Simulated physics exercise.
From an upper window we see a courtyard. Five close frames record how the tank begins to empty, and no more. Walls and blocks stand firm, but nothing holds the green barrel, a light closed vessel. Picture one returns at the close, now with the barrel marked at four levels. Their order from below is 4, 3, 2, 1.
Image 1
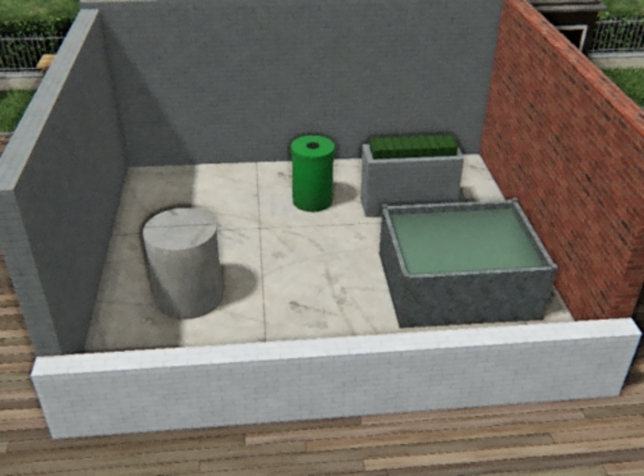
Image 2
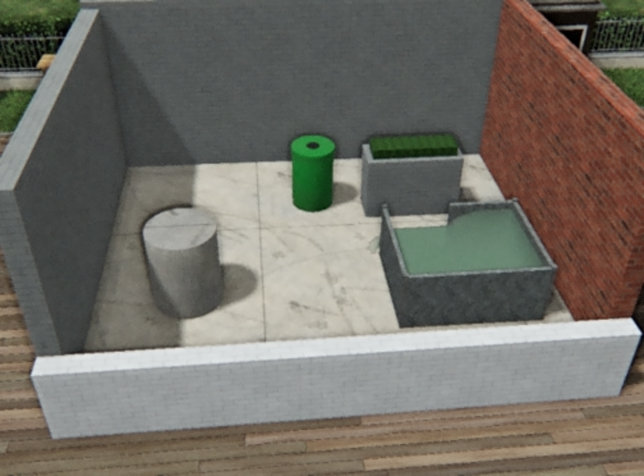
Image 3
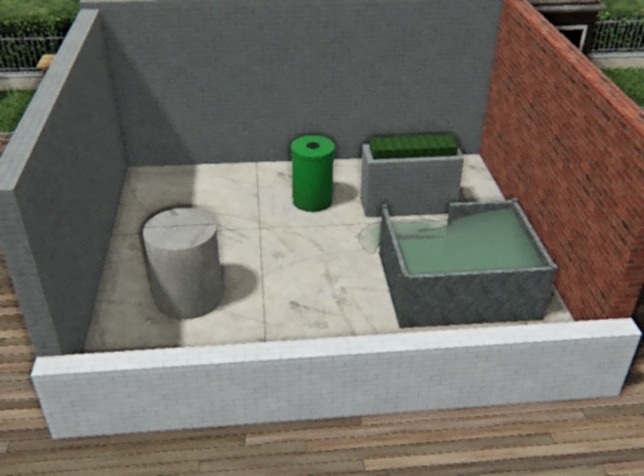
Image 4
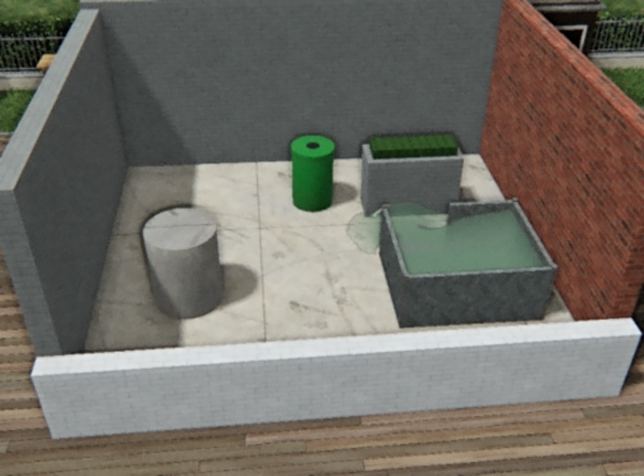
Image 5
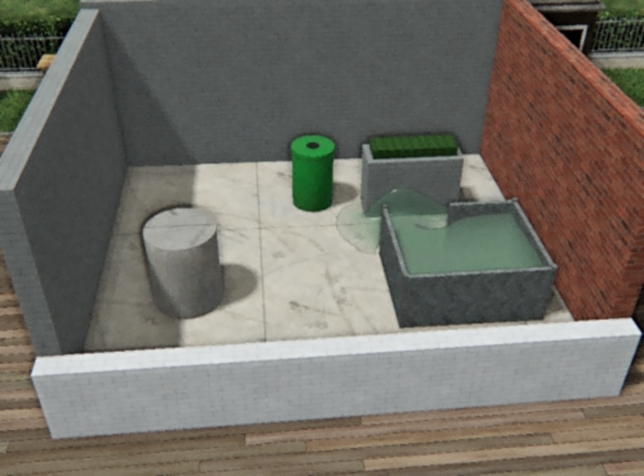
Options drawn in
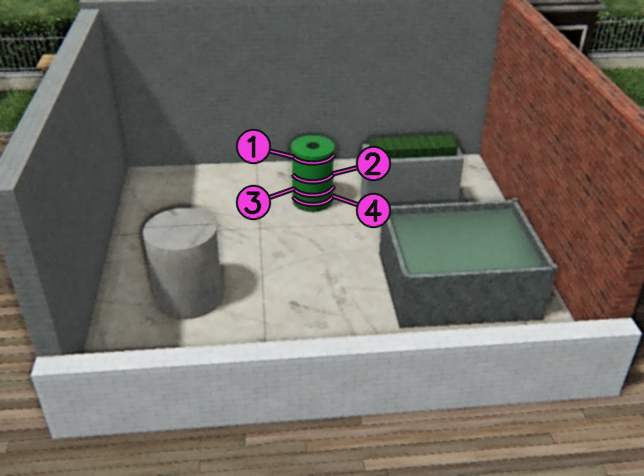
Water poured out through a gap at the back of the full stone tank, then spread over the pale courtyard floor in a growing puddle behind it and to its left, toward the green barrel.
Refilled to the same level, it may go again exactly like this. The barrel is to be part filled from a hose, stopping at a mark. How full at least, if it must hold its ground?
Choose 3.
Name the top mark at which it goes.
4 it is.
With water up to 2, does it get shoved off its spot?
No.
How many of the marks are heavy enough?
Three of the four.
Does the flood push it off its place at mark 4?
Yes.
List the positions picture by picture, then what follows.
In the first picture, lid of the green barrel at (312, 146); tank full, its middle at (464, 241).
In the second picture, water covers 2 % of the ground, mostly out of sight from here.
In the third picture, 3 % of the ground wet, in view closest to the barrel at (364, 236).
In the fourth picture, 5 % of the ground wet, in view closest to the barrel at (359, 235).
In the fifth picture, lid of the green barrel at (312, 146); 6 % of the ground wet, in view closest to the barrel at (345, 214).
On the marked copy, 1 at (314, 163); 2 at (314, 181); 3 at (314, 195); 4 at (314, 204); from the bottom up 4, 3, 2, 1.
If 1 is chosen, it does not move.
If 2 is chosen, it does not move.
If 3 is chosen, it does not move.
If 4 is chosen, it is pushed about its own width away.
